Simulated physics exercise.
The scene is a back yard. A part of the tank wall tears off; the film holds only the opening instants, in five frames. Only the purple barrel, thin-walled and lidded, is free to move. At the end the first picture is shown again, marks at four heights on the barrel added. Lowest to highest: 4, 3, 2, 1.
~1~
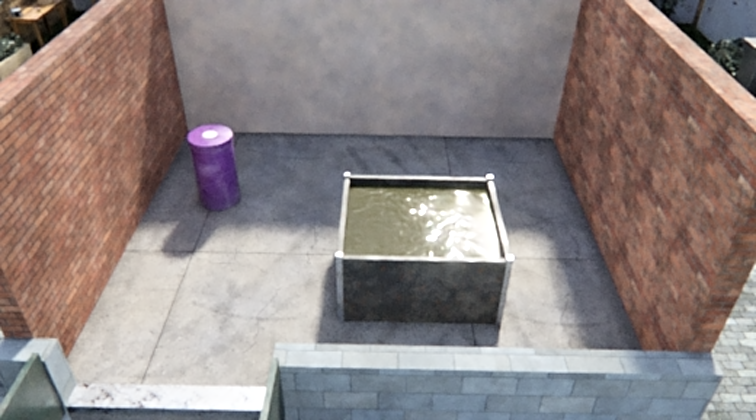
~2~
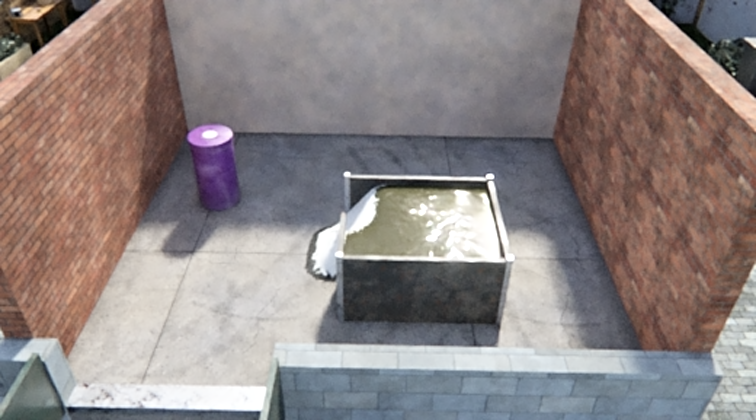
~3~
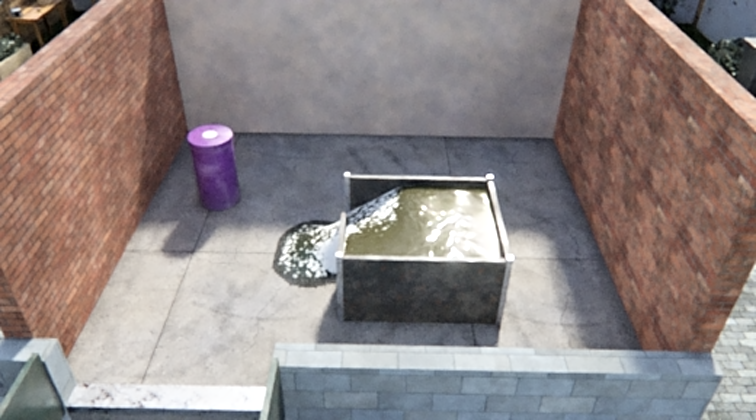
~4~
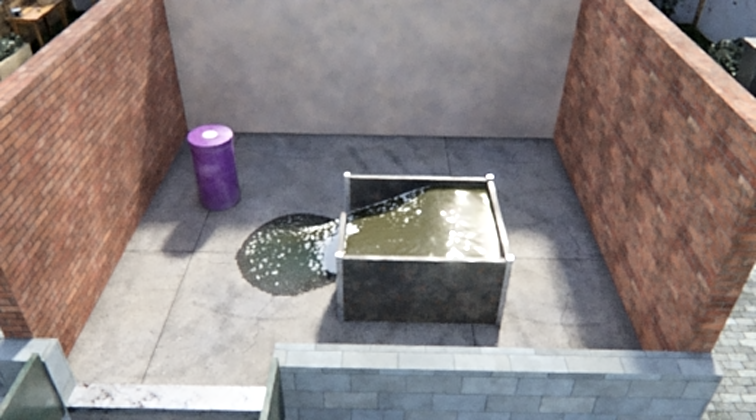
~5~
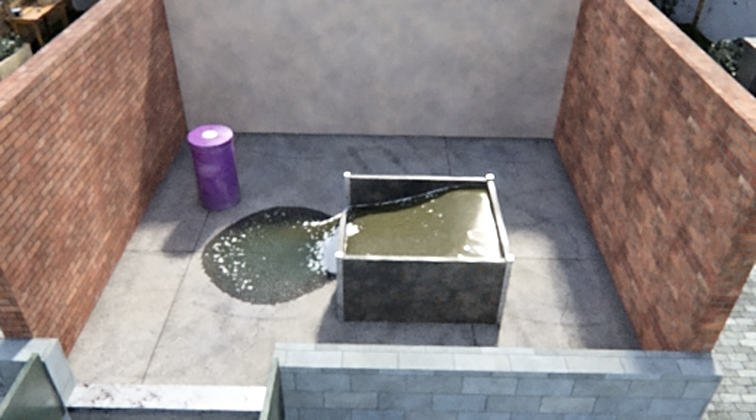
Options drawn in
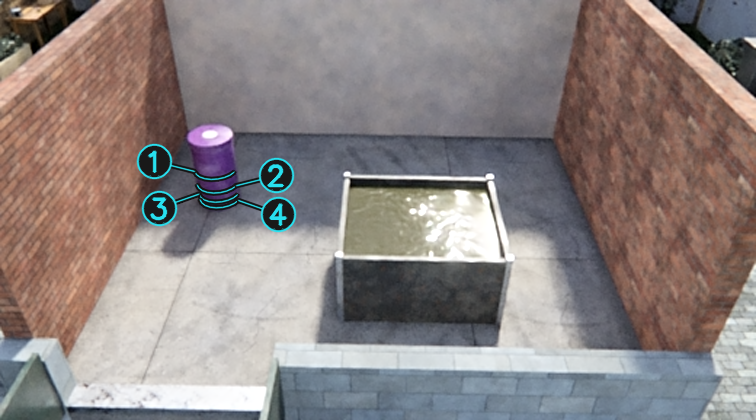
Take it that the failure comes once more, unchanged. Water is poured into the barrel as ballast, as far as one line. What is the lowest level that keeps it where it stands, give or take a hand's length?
The limit is 2.
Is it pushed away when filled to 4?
Yes, that goes wrong.
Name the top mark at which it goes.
3 it is.
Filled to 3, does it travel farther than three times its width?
No, it does not.
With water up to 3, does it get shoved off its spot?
Yes, it does.
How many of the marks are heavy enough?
Two of the four.
On the marked copy, 1 at (211, 179); 2 at (213, 193); 3 at (215, 202); 4 at (216, 207); from the bottom up 4, 3, 2, 1.
Choosing 1, it does not move.
Choosing 2, it shifts by a finger or two and stays.
Choosing 3, it is pushed about twice its own width away.
Choosing 4, it is pushed about 4 times its own width away.
